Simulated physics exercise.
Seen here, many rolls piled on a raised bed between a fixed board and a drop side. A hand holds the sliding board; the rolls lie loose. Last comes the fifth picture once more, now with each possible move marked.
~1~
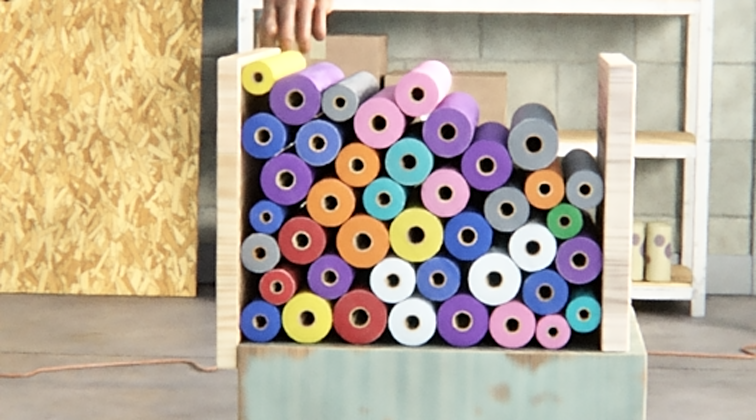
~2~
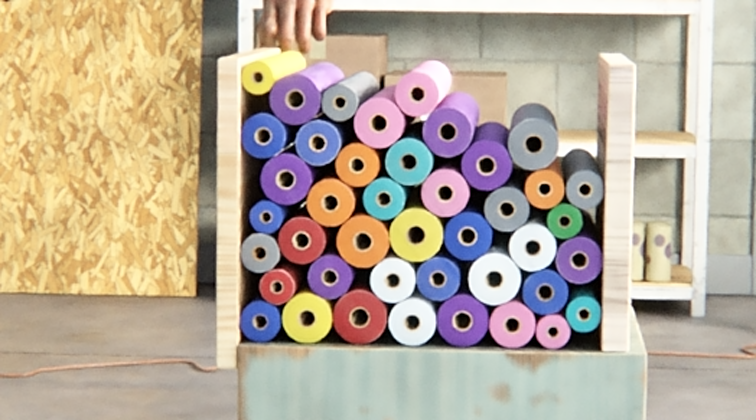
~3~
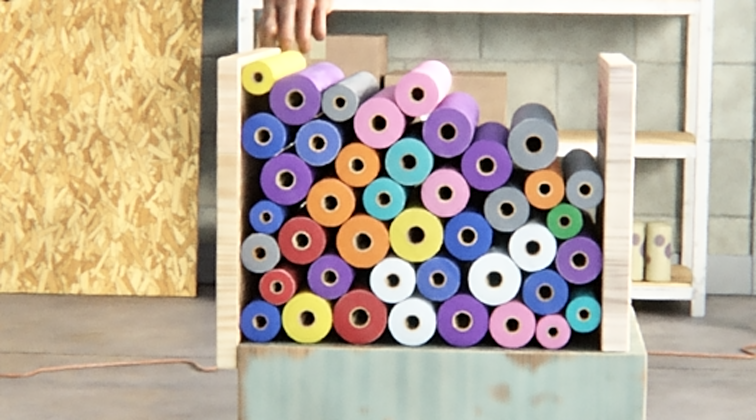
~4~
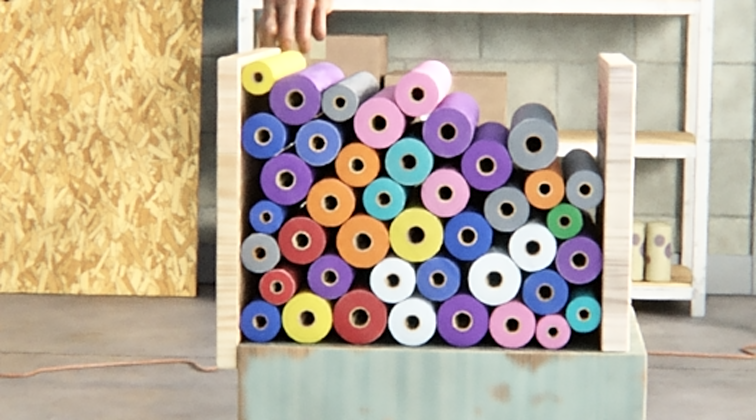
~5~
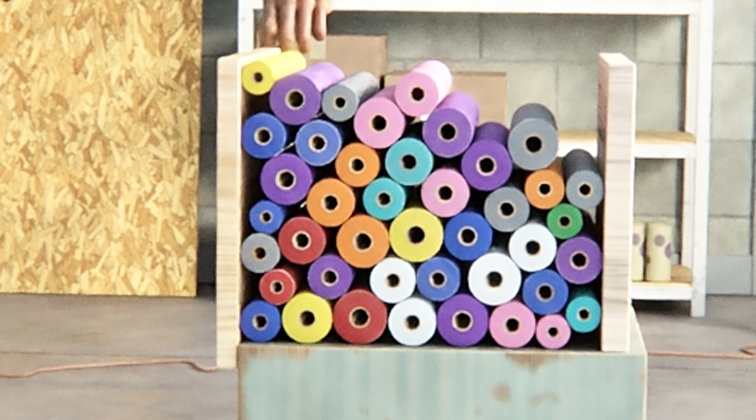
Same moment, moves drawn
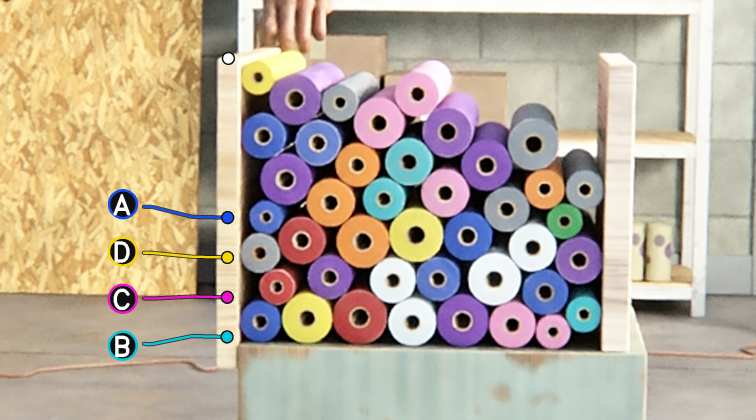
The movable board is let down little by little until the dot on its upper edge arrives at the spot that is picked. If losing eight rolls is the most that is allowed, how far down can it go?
Down to D.
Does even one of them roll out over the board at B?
Yes, at B.
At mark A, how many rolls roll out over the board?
With A, three.
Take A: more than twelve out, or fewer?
It loses fewer than twelve.
On the copy, A at (227, 217); B at (227, 337); C at (227, 298); D at (227, 257); the white dot at (228, 58).
On D. First, top of the board (241, 149).
Then, top of the board (240, 251).
Finally, top of the board (240, 256), seven out over the board.
By contrast, A three out over the board; B more than eight out over the board; C nine out over the board.
